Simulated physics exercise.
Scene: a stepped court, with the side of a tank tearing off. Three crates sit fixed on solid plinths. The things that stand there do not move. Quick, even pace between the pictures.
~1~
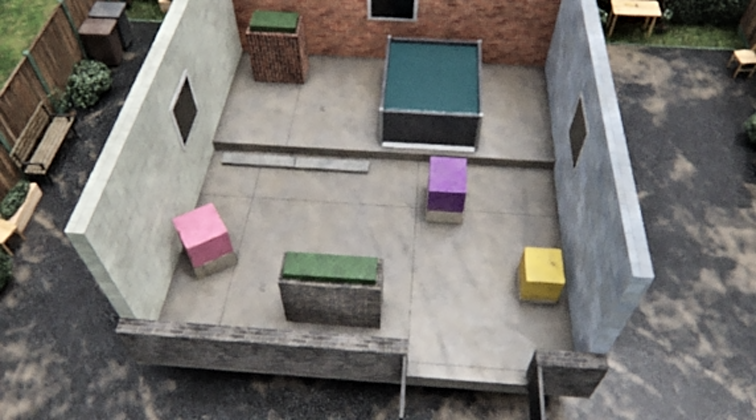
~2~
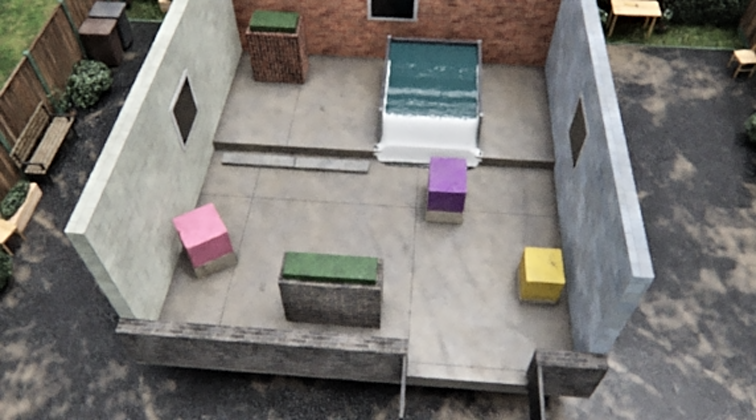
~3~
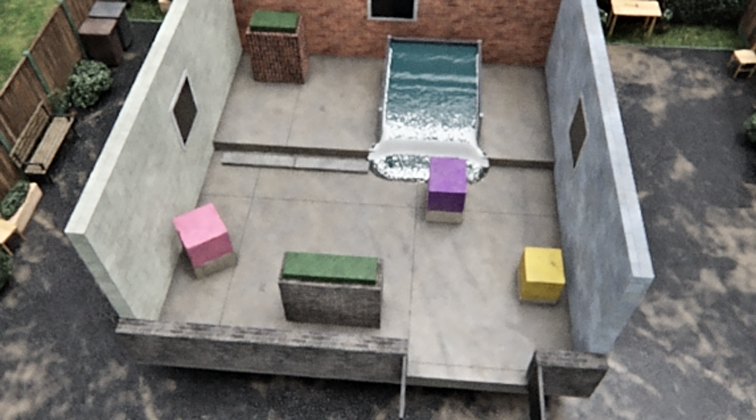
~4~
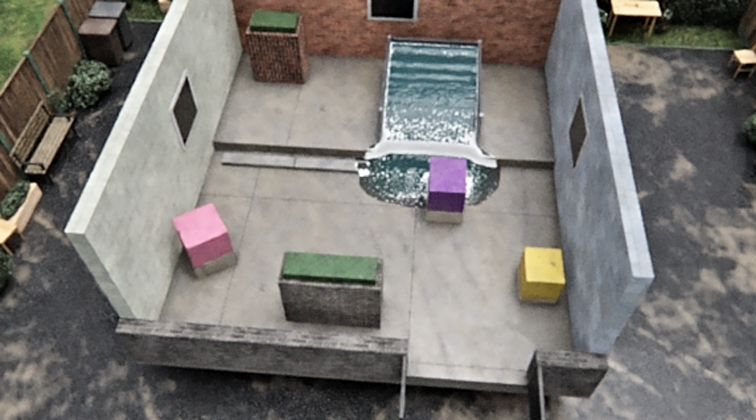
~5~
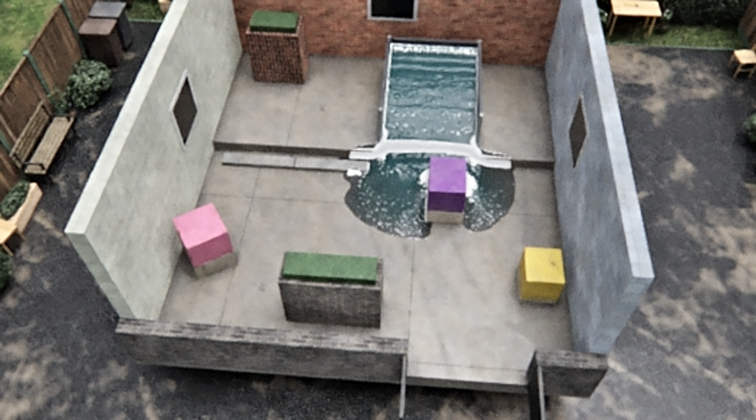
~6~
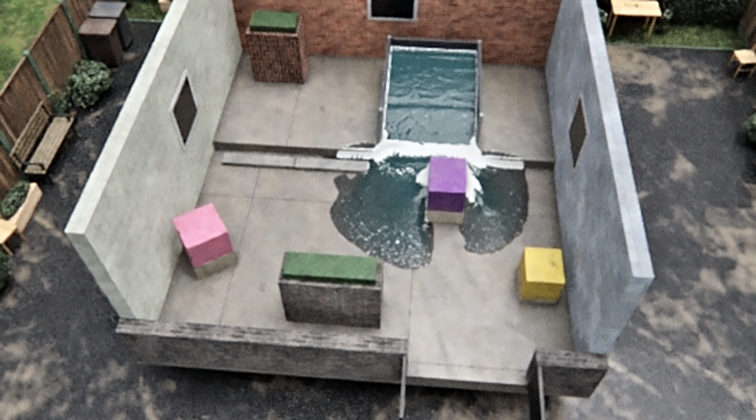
Water pouring from the open side of a tank, spreading across a walled concrete court and parting around a purple block.
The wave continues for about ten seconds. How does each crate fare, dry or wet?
In the end yellow crate: Wet. Pink crate: Dry. Purple crate: Wet.
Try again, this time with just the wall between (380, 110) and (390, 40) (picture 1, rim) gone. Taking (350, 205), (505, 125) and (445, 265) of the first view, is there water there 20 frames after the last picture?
Taken in turn, that's not reached, not reached, and finally not reached.
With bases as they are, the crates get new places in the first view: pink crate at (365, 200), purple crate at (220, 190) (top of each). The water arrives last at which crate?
It is the purple one.
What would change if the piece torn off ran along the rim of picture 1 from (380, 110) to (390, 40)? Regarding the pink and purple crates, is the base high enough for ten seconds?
Taking them in turn, the pink crate is overtopped and the purple crate is missed.
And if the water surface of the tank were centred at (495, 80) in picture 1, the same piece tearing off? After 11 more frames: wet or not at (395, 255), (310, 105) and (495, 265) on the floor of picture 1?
First unwetted; next unwetted; last drenched.
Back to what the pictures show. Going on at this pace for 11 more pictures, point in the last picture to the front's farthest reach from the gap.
By then the tip should be at about (178, 332).
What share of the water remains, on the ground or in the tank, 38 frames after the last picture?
Some 86 per cent has not gone.
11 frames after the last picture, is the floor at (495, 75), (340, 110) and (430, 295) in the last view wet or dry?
First spot clear, second spot clear, third spot swamped.
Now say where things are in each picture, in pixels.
Still water in the water tank at (432, 78), in the first frame.
Water pours out at (429, 134) and has run to (479, 152), in the second frame.
The front is at (484, 171), out from the gap at (429, 136), in the third frame.
The front is at (478, 200), out from the gap at (429, 137), in the fourth frame.
Water pours out at (429, 138) and has run to (396, 232), in the fifth frame.
Water pours out at (429, 138) and has run to (405, 264), in the sixth frame.
A moment on, water covers 35 % of the floor; the yellow crate water round its plinth, the pink crate not reached, the purple crate water round its plinth.
Next, water covers 55 % of the floor; the yellow crate water round its plinth, the pink crate water round its plinth, the purple crate water round its plinth.
Then, water covers 60 % of the floor; the yellow crate water round its plinth, the pink crate water round its plinth, the purple crate water round its plinth.
Later, water covers 65 % of the floor; the yellow crate water round its plinth, the pink crate water round its plinth, the purple crate water round its plinth.
In the end, water covers 65 % of the floor; the yellow crate was topped, the pink crate stayed above the water, the purple crate was topped.
